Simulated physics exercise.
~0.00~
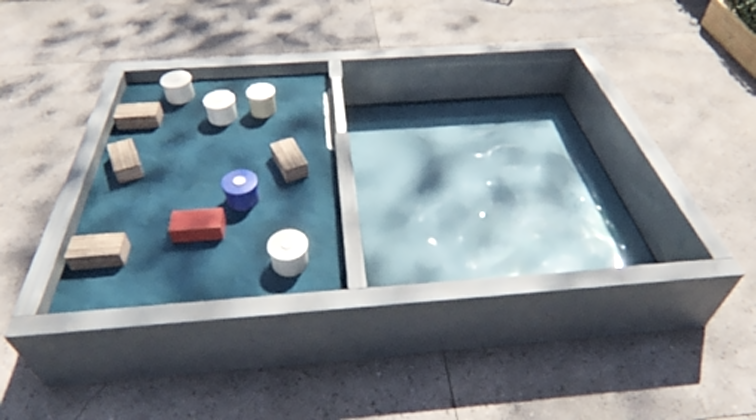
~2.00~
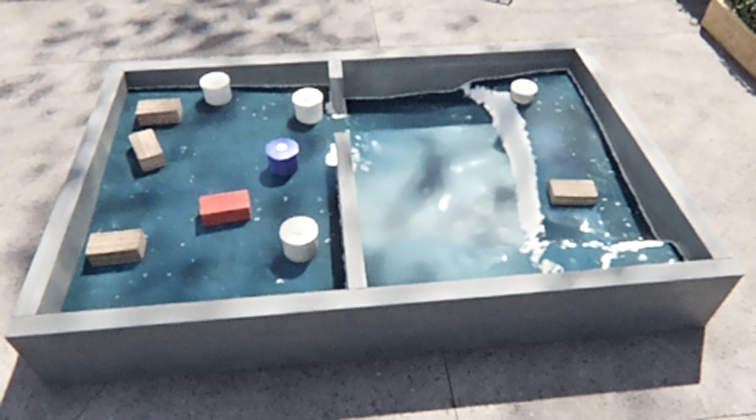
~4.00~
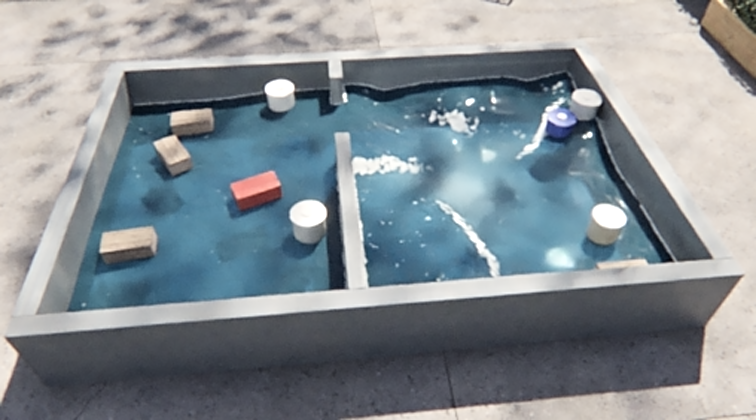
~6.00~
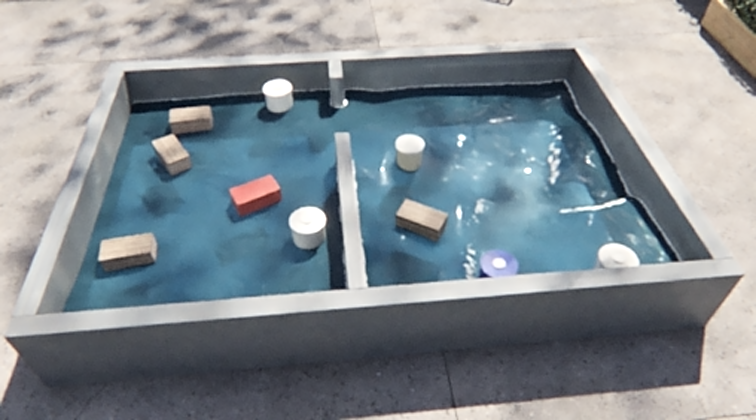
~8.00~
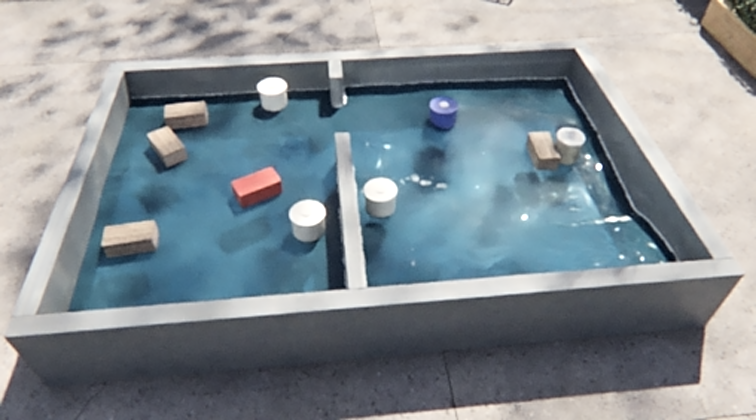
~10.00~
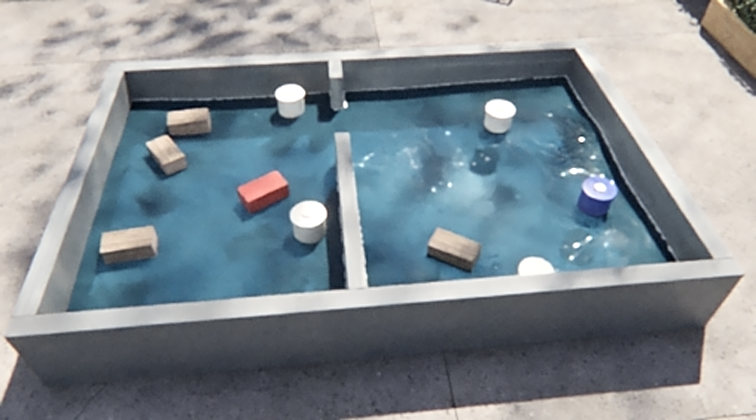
Water floods the tank's right side, carrying the blue tub across while the red block stays left.
